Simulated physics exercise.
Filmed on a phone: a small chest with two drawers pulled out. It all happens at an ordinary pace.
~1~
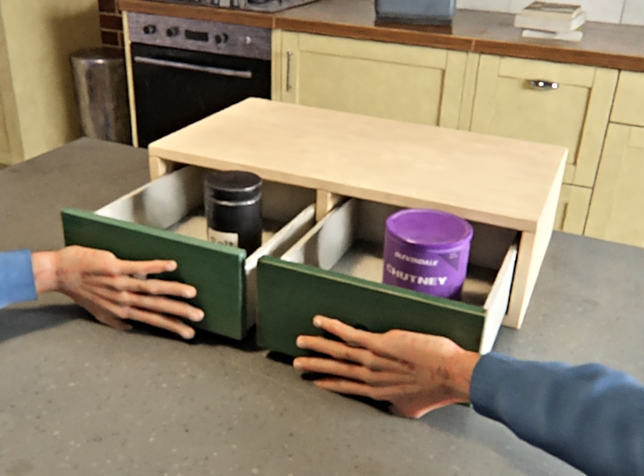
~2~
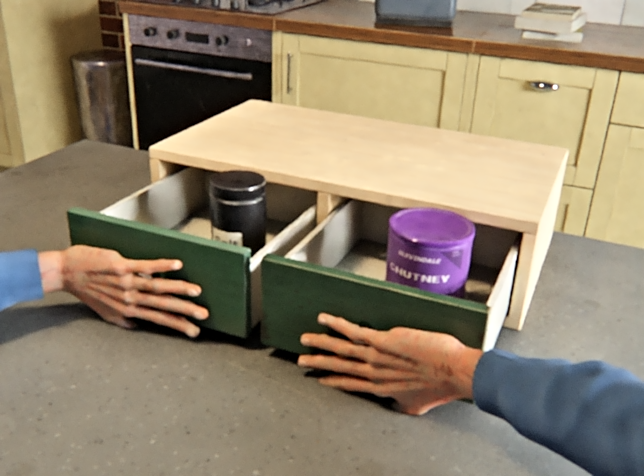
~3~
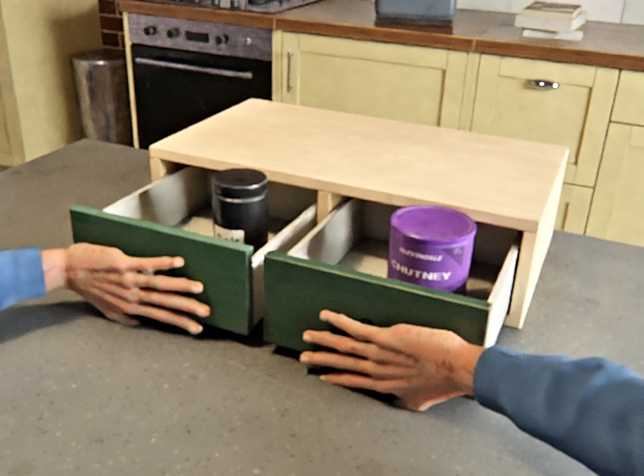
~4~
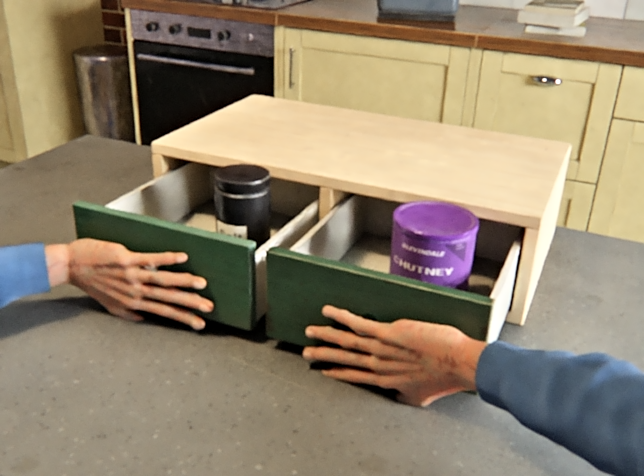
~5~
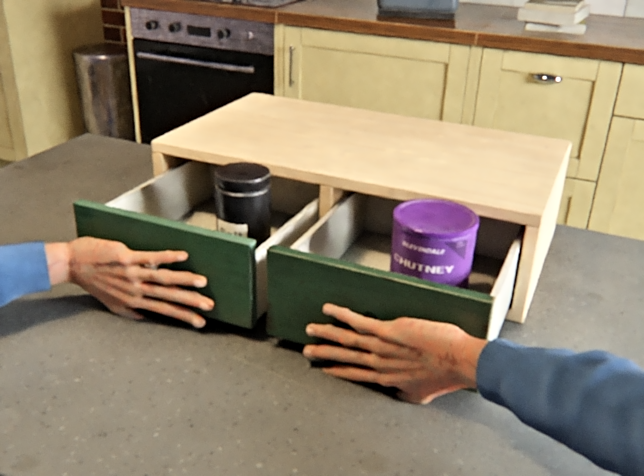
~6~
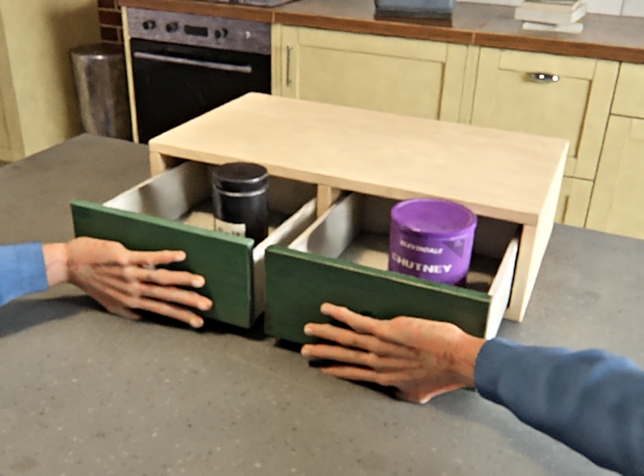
We see a small wooden chest on a grey counter, its two green-fronted drawers open, holding a black jar at left and a purple chutney tub at right. Two hands rest against the drawer fronts, which shift only slightly.
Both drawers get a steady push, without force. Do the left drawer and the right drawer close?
Outcome: The left drawer jams and the right drawer jams.
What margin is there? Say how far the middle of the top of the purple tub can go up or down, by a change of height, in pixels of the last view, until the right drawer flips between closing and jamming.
Roughly 16 pixels down.
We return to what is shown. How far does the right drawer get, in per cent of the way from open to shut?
Some 40 per cent of the way.
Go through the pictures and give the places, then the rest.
In the first frame, left drawer (212, 229) wide open; right drawer (403, 273) wide open; black jar (235, 225).
In the second frame, right drawer (406, 272) wide open; purple tub (426, 273).
In the third frame, left drawer (218, 226) wide open; chest (362, 194).
In the fourth frame, right drawer (410, 265) wide open; black jar (244, 218).
In the fifth frame, left drawer (221, 220) wide open; purple tub (430, 263).
In the sixth frame, left drawer (219, 220) wide open; right drawer (408, 262) wide open; chest (362, 187).
Then, 0.28 s after the last picture, left drawer starting in; right drawer starting in.
Then, 0.42 s after the last picture, left drawer about half in; right drawer about half in.
At rest, the left drawer stays ajar; the right drawer stays ajar.
